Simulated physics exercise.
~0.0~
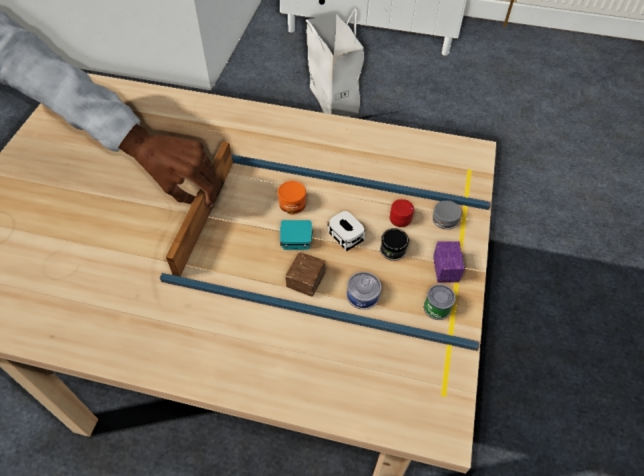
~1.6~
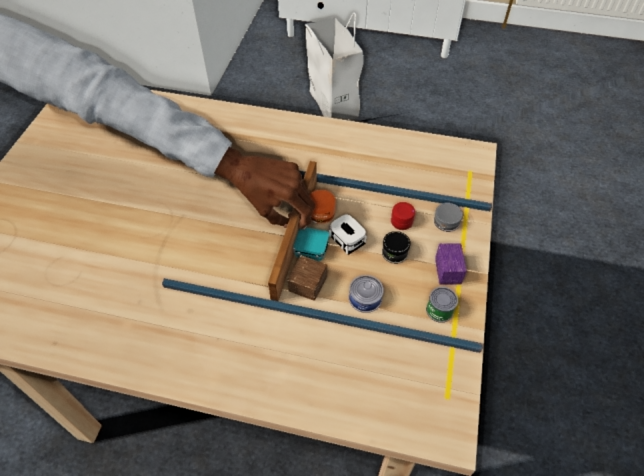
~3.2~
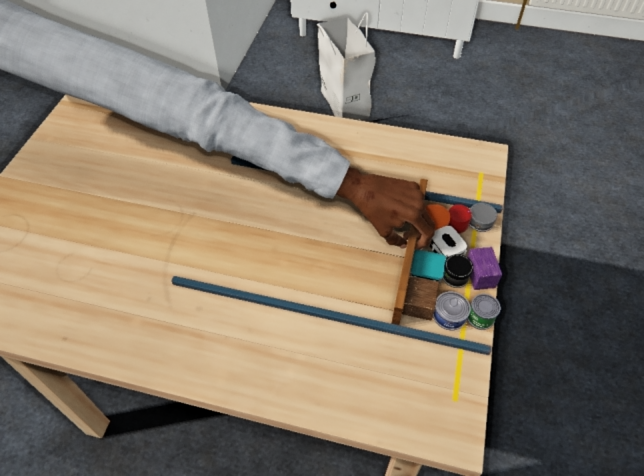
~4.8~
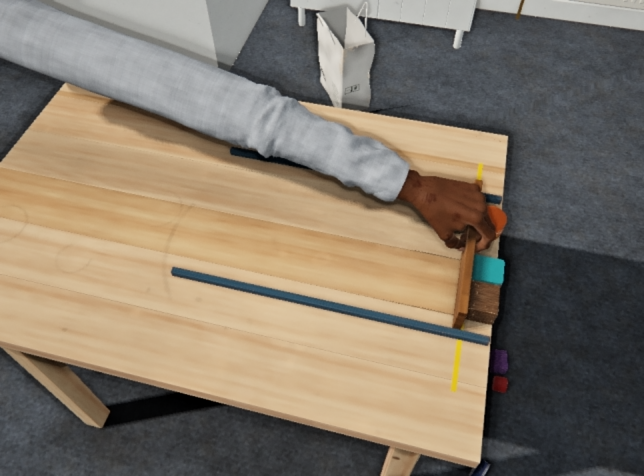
A hand slid a wooden board rightward between two blue rails, gathering a jumble of small tins, blocks and lids and shoving them toward the yellow tape, until most dropped off the table's end, leaving orange, turquoise and brown pieces at the edge.
